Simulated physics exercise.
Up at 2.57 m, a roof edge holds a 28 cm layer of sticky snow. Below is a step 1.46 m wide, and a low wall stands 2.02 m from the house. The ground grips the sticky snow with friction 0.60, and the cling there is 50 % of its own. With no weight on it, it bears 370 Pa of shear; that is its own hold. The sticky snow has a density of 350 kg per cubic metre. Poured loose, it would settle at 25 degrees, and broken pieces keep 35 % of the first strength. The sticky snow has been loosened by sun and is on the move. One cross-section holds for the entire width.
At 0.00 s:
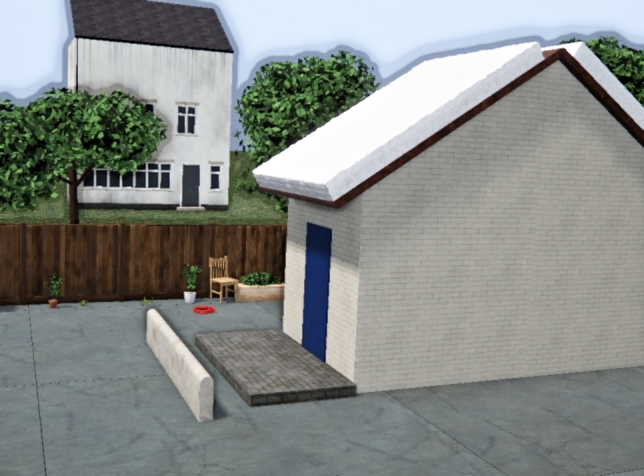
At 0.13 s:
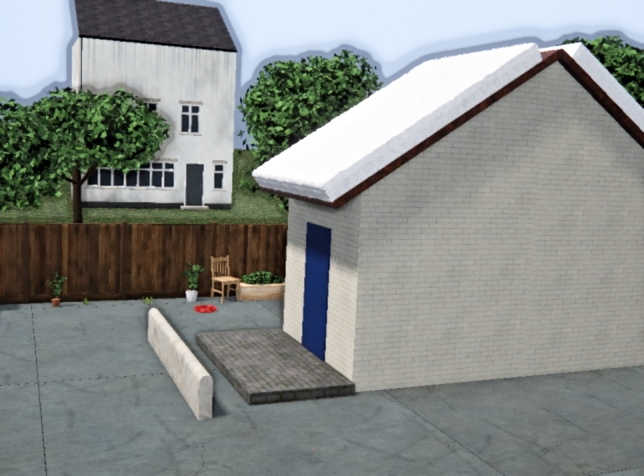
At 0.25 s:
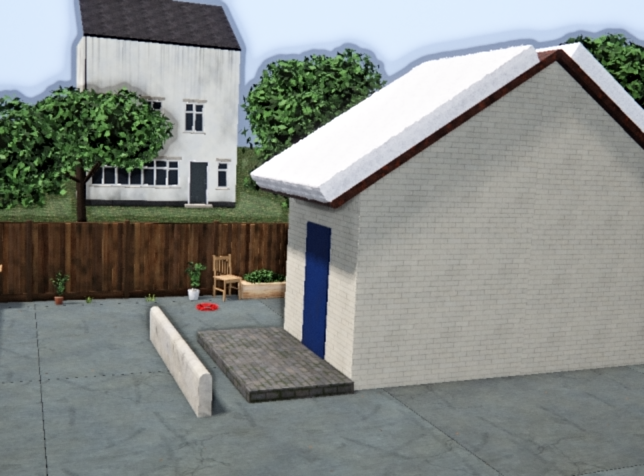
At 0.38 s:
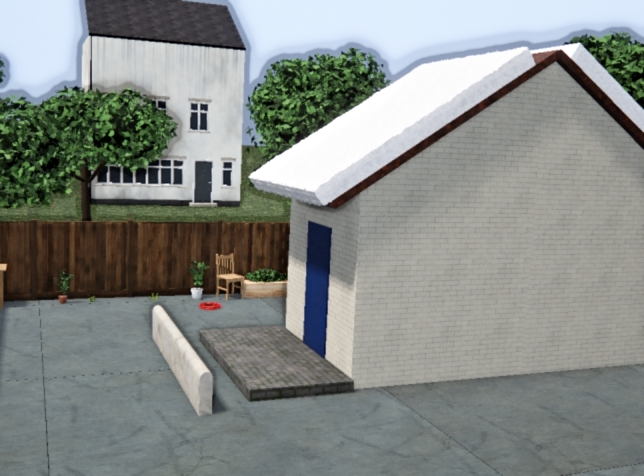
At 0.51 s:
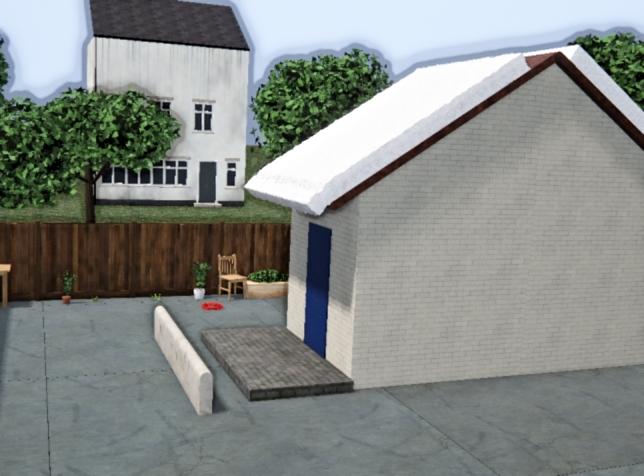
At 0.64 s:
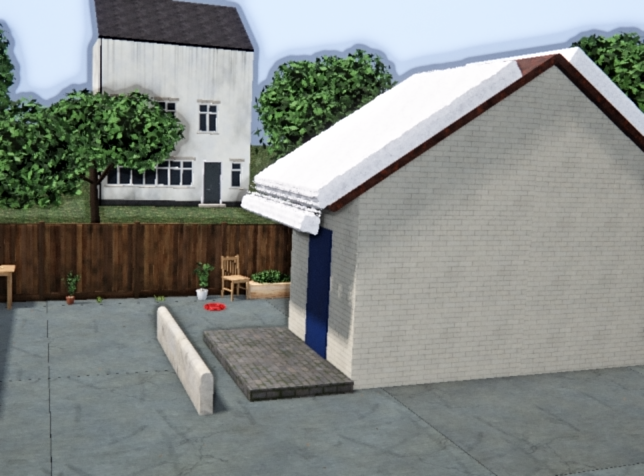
In a paved yard with a wooden fence, a thick layer of snow slides slowly down the roof of a pale brick building, exposing roof near the ridge, then cracks and sags at the eaves above a blue door.
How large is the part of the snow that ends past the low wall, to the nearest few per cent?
Roughly 27 per cent.
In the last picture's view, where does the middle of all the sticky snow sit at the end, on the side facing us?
Around (211, 386).
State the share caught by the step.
35 per cent or so.
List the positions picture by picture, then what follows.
Foremost bit of the sticky snow at (326, 186), 2 % of it past the eaves, in one piece, in the first frame.
Foremost bit of the sticky snow at (323, 187), its middle shifted 1.4 cm, 2 % of it past the eaves, in one piece, in the second frame.
Foremost bit of the sticky snow at (320, 189), its middle shifted 5.5 cm, 3 % of it past the eaves, in one piece, in the third frame.
Foremost bit of the sticky snow at (315, 193), its middle shifted 13 cm, 5 % of it past the eaves, in one piece, in the fourth frame.
Foremost bit of the sticky snow at (308, 201), its middle shifted 23 cm, 8 % of it past the eaves, cracking, in the fifth frame.
Foremost bit of the sticky snow at (301, 226), its middle shifted 37 cm, 11 % of it past the eaves, cracking, in the sixth frame.
After 1.07 s, 84 % is still on the roof and 0 % is past the low wall.
After 1.58 s, 54 % is still on the roof and 0 % is past the low wall.
After 2.09 s, 9 % is still on the roof and 3 % is past the low wall.
After 2.60 s, none is still on the roof and 27 % is past the low wall.
After 3.40 s, none is still on the roof and 27 % is past the low wall.
